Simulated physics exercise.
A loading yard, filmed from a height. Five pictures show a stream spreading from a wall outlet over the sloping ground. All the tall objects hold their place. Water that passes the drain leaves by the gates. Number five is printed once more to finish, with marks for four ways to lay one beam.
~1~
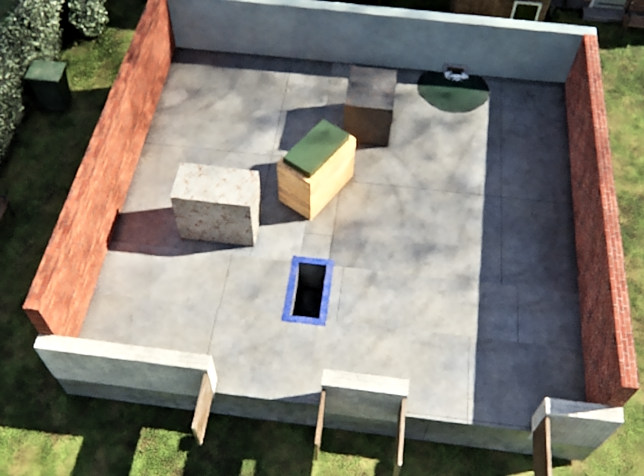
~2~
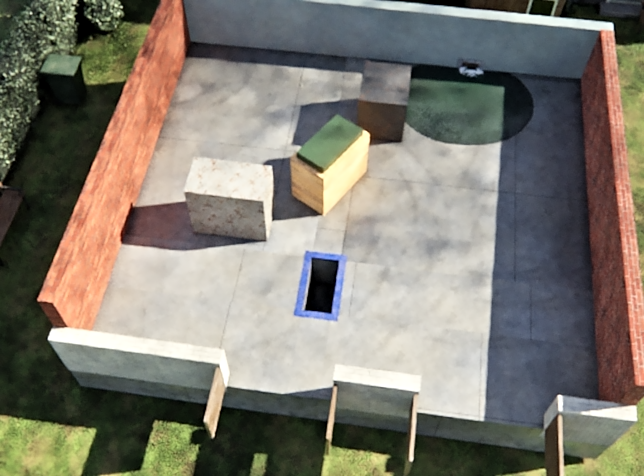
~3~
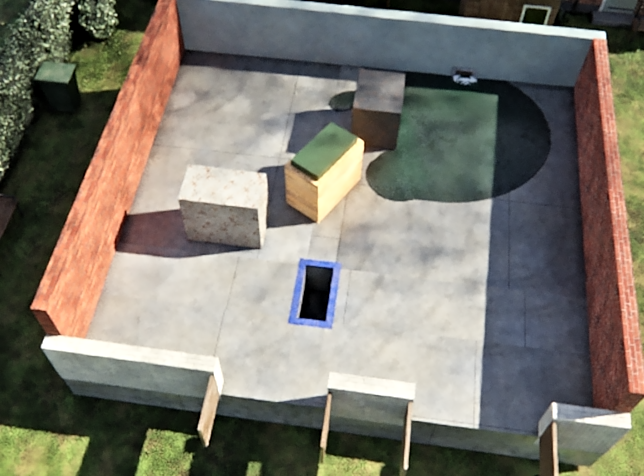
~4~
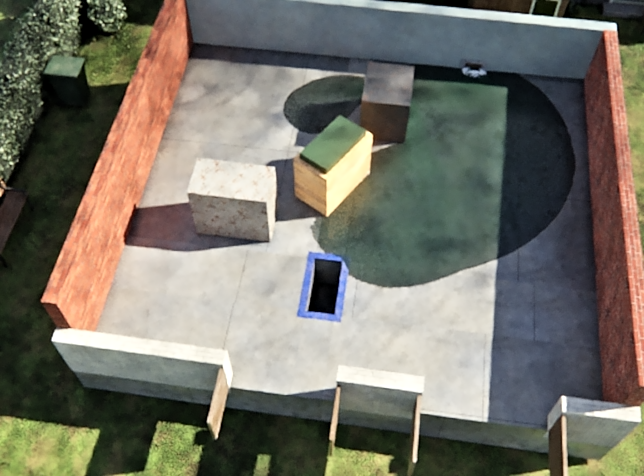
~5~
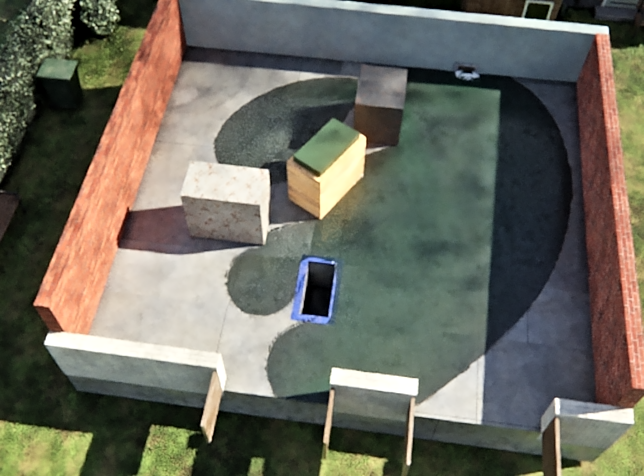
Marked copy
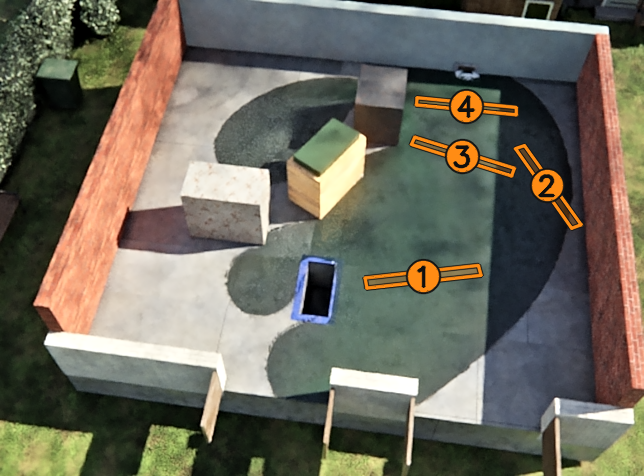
A walled yard with blocks and crates stood still while a dark green wet patch spread from the outfall at the far wall, slipped around the blocks, and reached the blue-edged drain, which took in water.
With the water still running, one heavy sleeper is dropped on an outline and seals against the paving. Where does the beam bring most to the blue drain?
1.
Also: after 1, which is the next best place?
2.
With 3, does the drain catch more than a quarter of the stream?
No.
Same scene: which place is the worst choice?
Place 4.
On the marked copy, 1 from (366, 282) to (479, 270); 2 from (520, 147) to (576, 226); 3 from (413, 140) to (512, 172); 4 from (416, 101) to (516, 111).
If 1 is chosen, about 51 % of the stream goes into the blue drain, about 44 % out by the gates.
If 2 is chosen, about 25 % of the stream goes into the blue drain, about 68 % out by the gates.
If 3 is chosen, about 12 % of the stream goes into the blue drain, about 81 % out by the gates.
If 4 is chosen, about 5 % of the stream goes into the blue drain, about 92 % out by the gates.
